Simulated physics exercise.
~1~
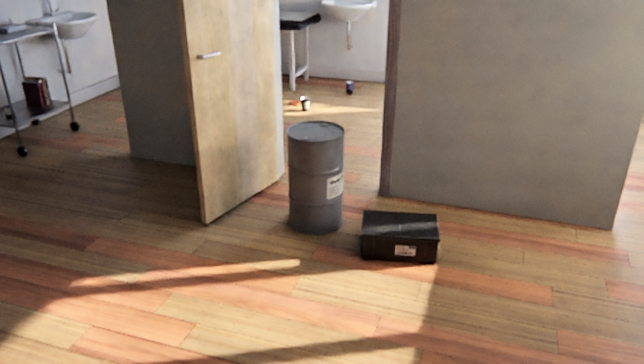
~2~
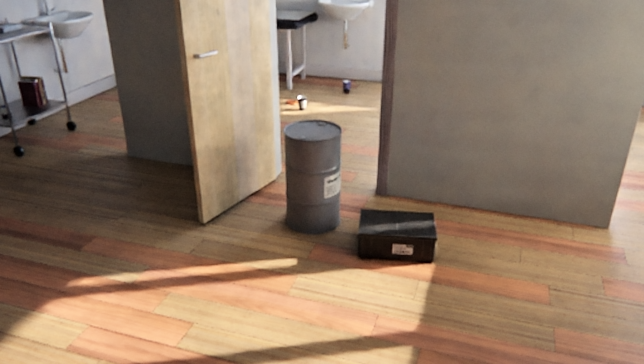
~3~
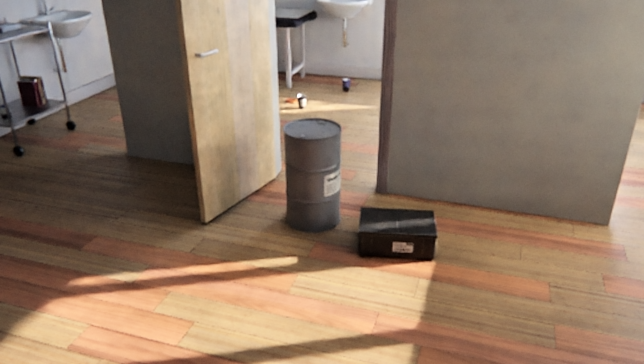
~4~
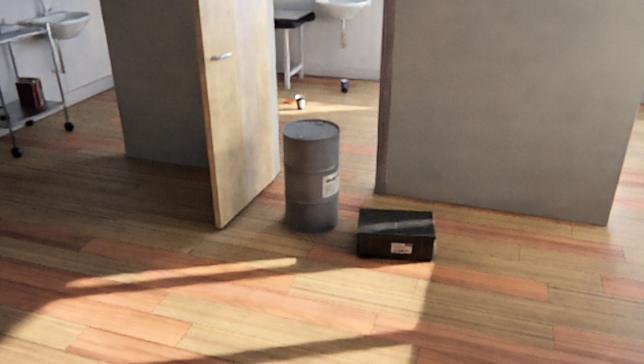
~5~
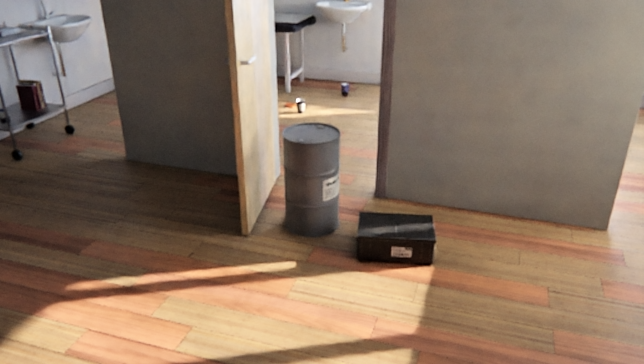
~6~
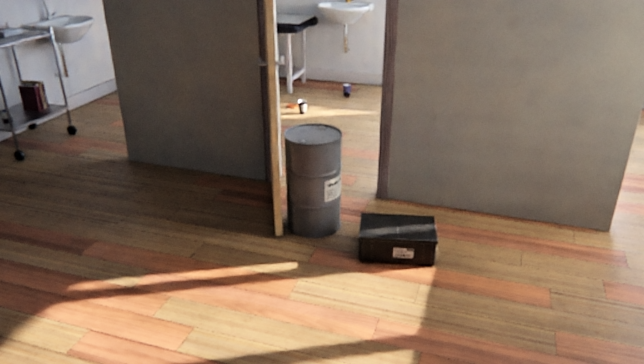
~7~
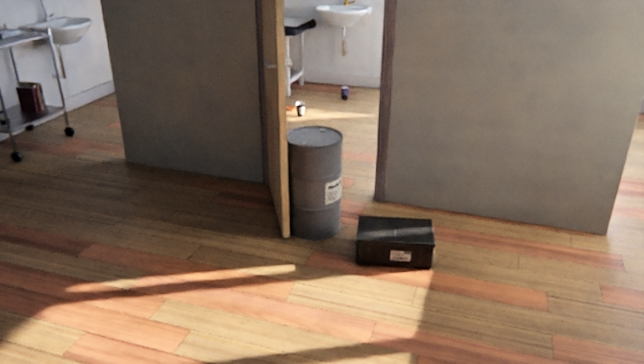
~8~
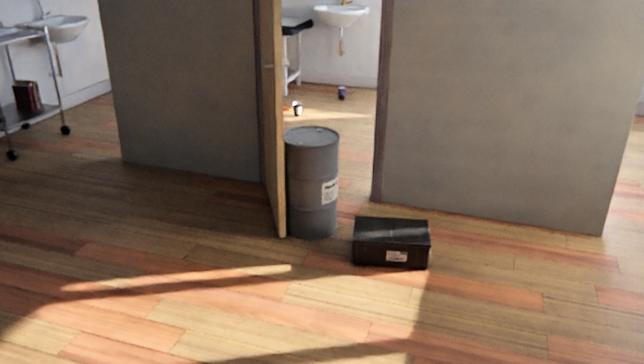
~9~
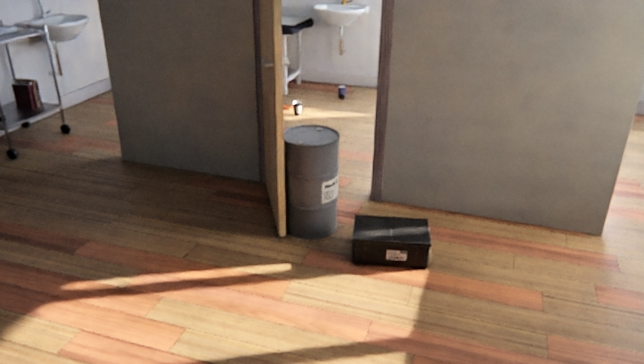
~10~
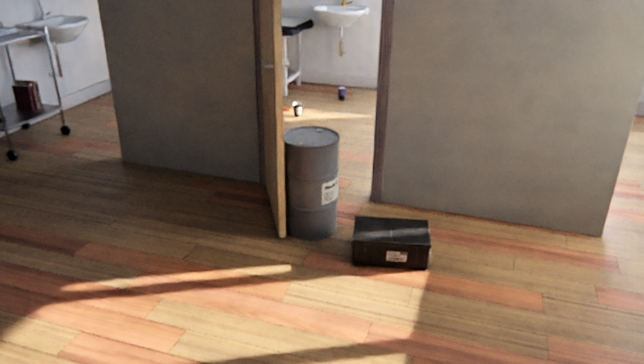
To begin with, a pale wooden door stands wide open between two grey wall panels, with a grey drum just to its right and a black box on the wooden floor beside the drum. Sinks and a wheeled trolley are visible behind, and the view sways slightly. The door stays still at first, then starts swinging to the right, towards the drum. It keeps turning until it is seen almost edge-on. It comes to a halt right beside the drum, still well open, while the drum and box remain where they were.
